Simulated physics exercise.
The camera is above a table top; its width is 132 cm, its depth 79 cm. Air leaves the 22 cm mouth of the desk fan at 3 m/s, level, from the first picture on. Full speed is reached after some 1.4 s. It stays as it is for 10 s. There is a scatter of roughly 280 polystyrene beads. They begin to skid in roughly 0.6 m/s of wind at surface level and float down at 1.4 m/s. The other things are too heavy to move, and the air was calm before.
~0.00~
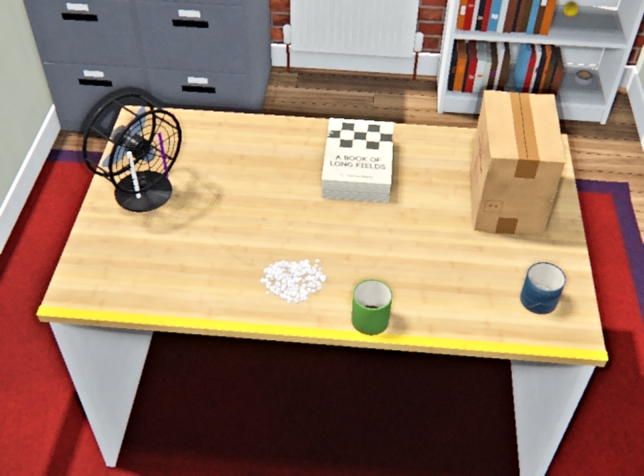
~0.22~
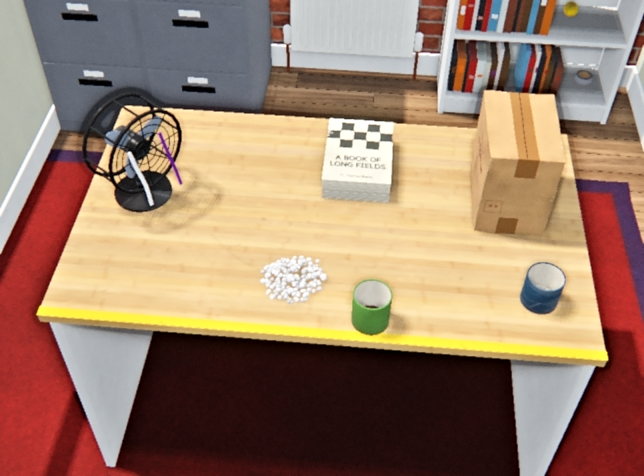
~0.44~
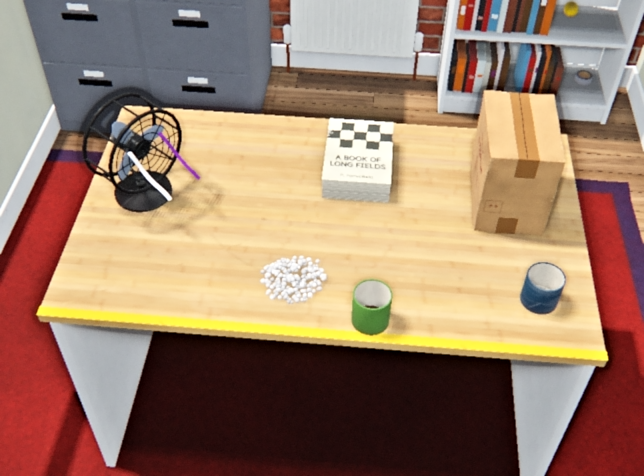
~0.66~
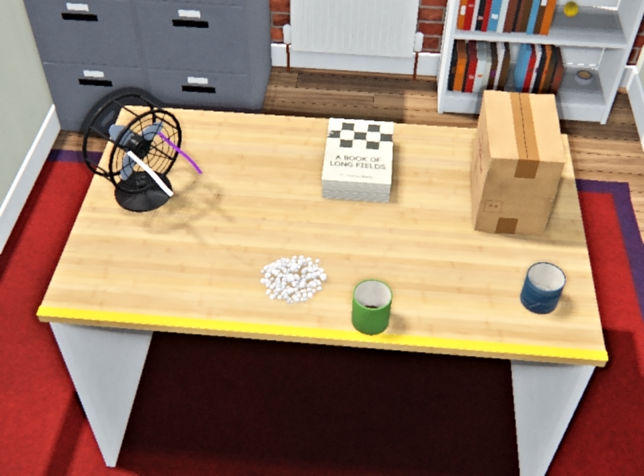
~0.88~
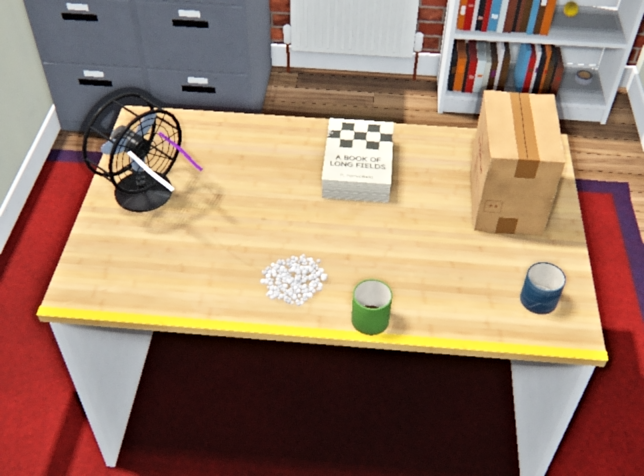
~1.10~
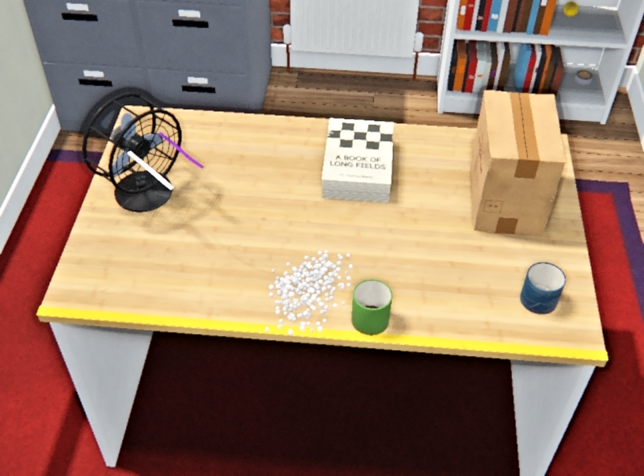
A pale wooden table with a yellow front edge stands on a red rug, seen from above, with grey drawers and a white bookshelf behind it. A black desk fan sits at the left, a checkered book at centre back, a cardboard box at right, and white beads beside green and blue mugs in front. The fan blades turn, then the beads scatter and spread slightly rightward, while the camera stays still.
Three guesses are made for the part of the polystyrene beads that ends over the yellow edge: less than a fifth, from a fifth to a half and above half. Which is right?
The share over the yellow edge is above half.
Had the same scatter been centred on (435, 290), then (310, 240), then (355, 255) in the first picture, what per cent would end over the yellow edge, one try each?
In that order: 15 %, 0 %, 0 %.
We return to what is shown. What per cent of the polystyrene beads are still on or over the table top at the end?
About 10 %.
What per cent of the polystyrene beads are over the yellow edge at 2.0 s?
Near 60 %.
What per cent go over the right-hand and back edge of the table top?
About 30 % right-hand, 0 % back.
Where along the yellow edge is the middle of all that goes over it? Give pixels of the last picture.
Around (329, 338).
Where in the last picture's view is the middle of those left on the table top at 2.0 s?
At about (548, 260).
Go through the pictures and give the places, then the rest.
In the first picture, the middle of the polystyrene beads is near (293, 280), none has stirred yet and the mouth of the desk fan is at (133, 144).
In the second picture, the middle of the polystyrene beads is near (293, 279), none has stirred yet and the yellow edge is centred on (317, 337).
In the third picture, the middle of the polystyrene beads is near (293, 279), none has stirred yet, the top of a mug is at (373, 294) and the top of a book is at (359, 150).
In the fourth picture, the middle of the polystyrene beads is near (293, 279) and none has stirred yet.
In the fifth picture, the middle of the polystyrene beads is near (296, 280) and about 1 % have left their places.
In the sixth picture, the middle of the polystyrene beads is near (308, 287), the farthest in sight from the desk fan is at (320, 330) and about 80 % have left their places.
After 2.0 s the count stands so, 62 % are over the yellow edge; the middle of those still in play is near (552, 272).
After 3.2 s the count stands so, 62 % are over the yellow edge.
After 5.5 s the count stands so, 62 % are over the yellow edge.
After 10.0 s, at the end, 62 % are over the yellow edge.
